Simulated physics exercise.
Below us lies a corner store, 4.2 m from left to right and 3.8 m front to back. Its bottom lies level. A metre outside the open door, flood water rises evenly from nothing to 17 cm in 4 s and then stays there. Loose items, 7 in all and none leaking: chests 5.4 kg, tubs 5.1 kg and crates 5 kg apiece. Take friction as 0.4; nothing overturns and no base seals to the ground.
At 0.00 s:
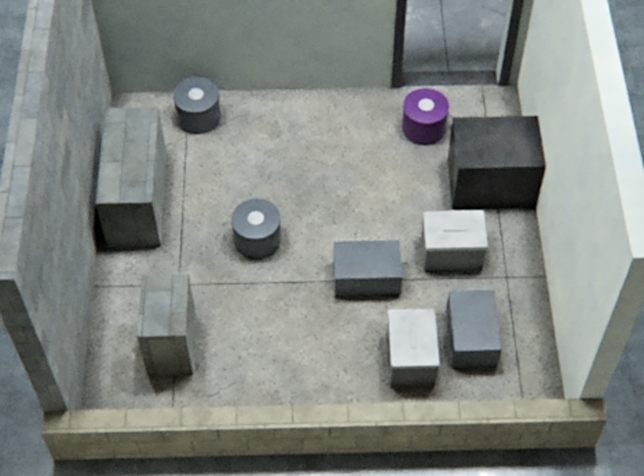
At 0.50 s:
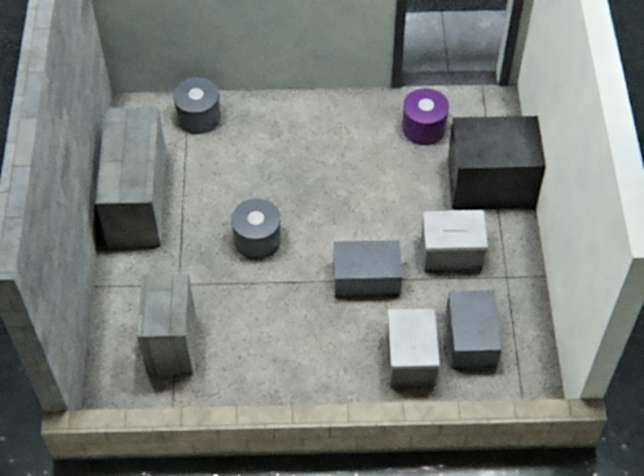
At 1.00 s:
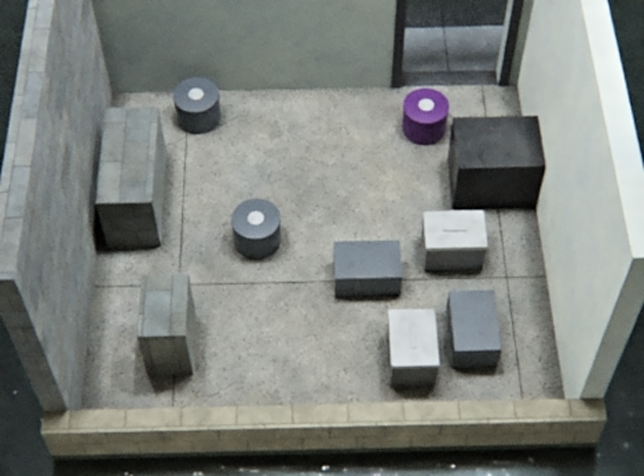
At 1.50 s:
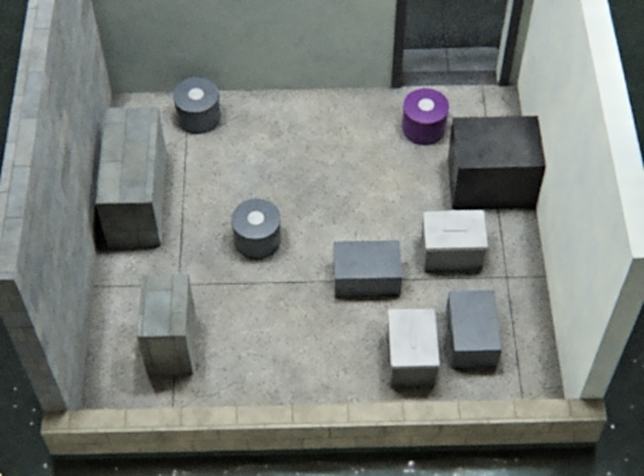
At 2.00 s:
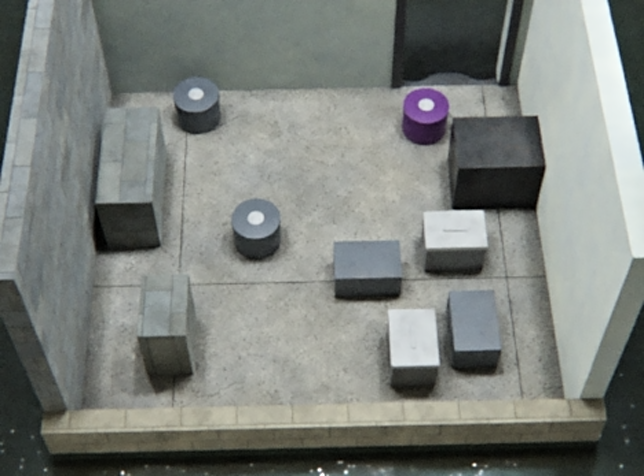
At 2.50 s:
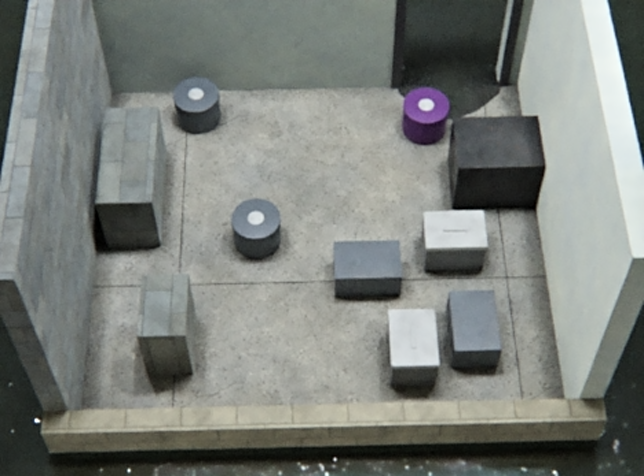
Dark water spreading outside an open doorway and just edging onto a store's floor, while the purple tub and other items stay still.
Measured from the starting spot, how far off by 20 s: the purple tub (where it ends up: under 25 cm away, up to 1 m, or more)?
Purple tub travels far.
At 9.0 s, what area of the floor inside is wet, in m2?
About 13 m2.
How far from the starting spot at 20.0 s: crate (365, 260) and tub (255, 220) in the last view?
In turn: 40 cm, 140 cm.
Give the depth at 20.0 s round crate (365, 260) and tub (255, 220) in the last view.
Roughly 9 and 14 cm.
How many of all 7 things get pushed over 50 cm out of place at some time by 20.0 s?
7 of them.
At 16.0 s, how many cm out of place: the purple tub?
Roughly 350 cm by then.
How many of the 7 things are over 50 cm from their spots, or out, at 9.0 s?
3 of them.
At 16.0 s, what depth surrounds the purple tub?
About 10 cm.
After 4.0 s the purple tub is near (397, 146), 0.6 m from its start, aground; 0 afloat.
After 9.0 s the purple tub is near (160, 387), 3.9 m from its start, afloat; 4 afloat.
After 16.0 s the purple tub is near (109, 284), 3.6 m from its start, afloat; 7 afloat.
After 20.0 s the purple tub is near (108, 282), 3.6 m from its start, afloat; 7 afloat.
